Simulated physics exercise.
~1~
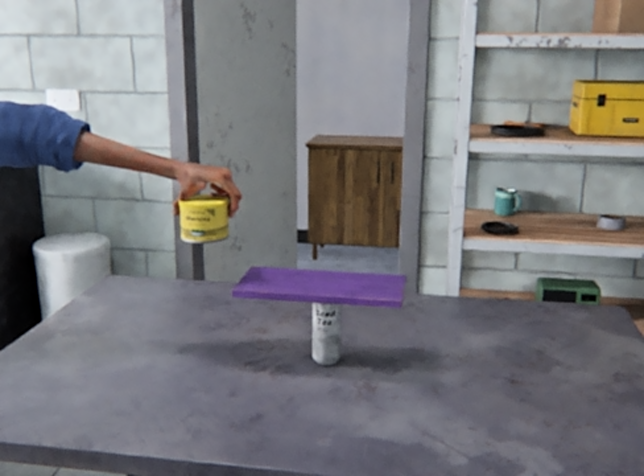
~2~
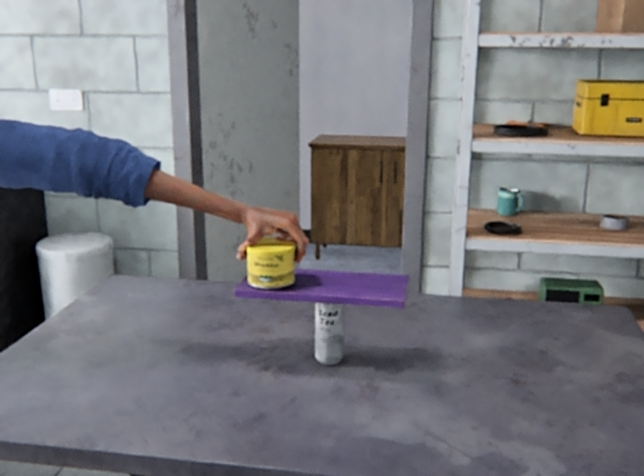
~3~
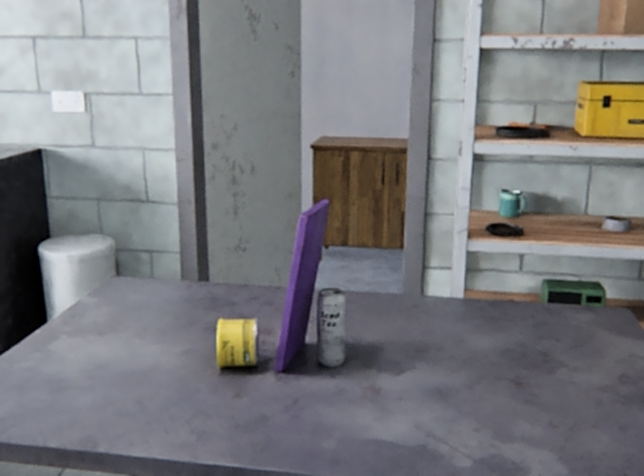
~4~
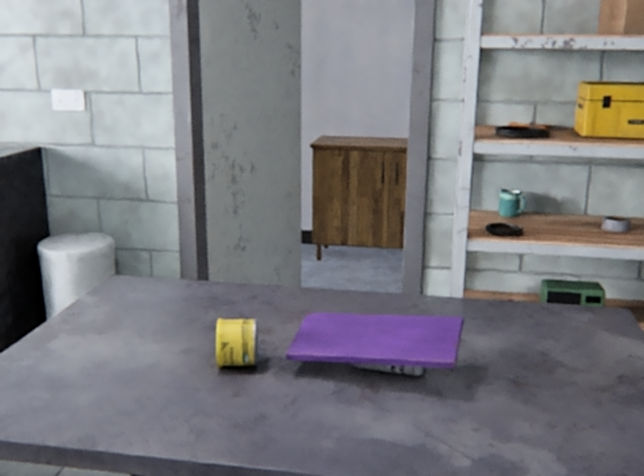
A hand sets a yellow tub on a purple board, and the whole stack collapses.
